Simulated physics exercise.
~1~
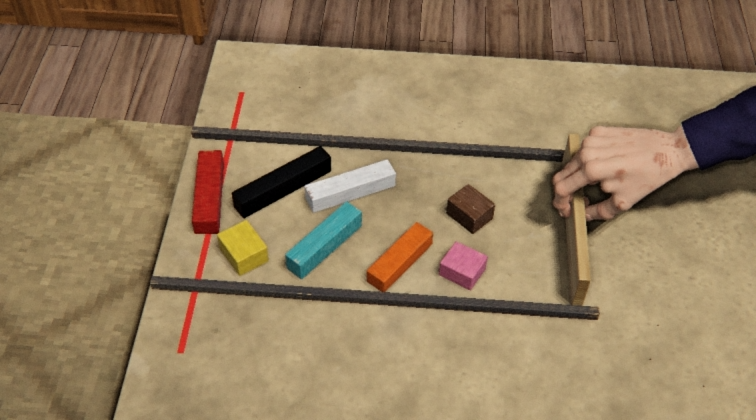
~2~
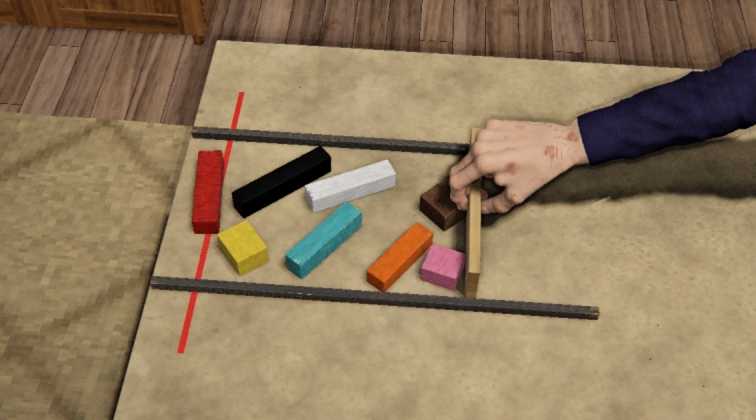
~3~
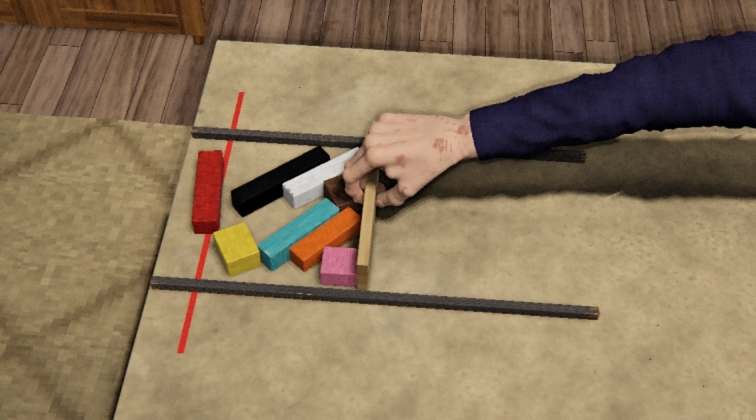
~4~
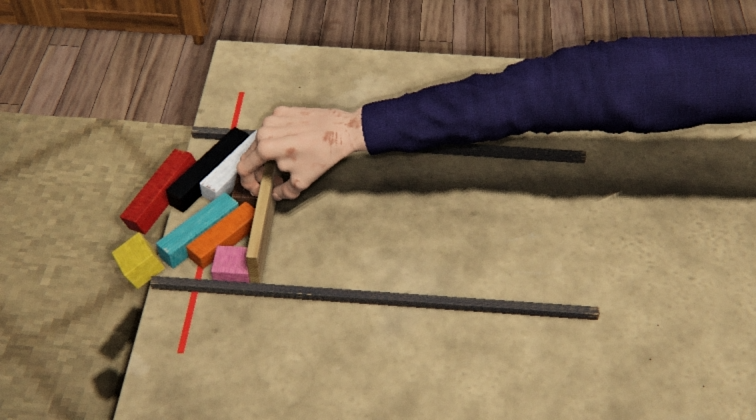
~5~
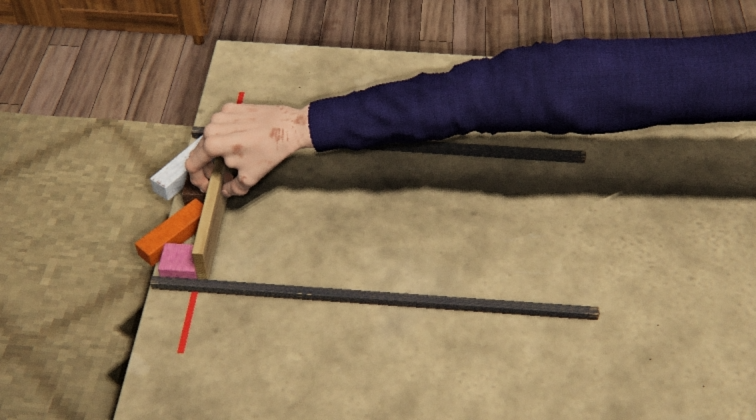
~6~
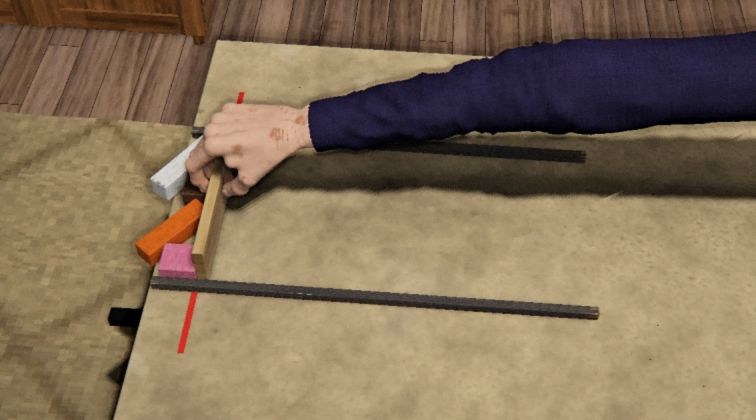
A hand slid an upright wooden board left between two dark rails, gathering the coloured bars and blocks until it stopped at the red tape; the red, black, yellow and turquoise pieces went off the table's end, while white, orange, pink and brown stayed.
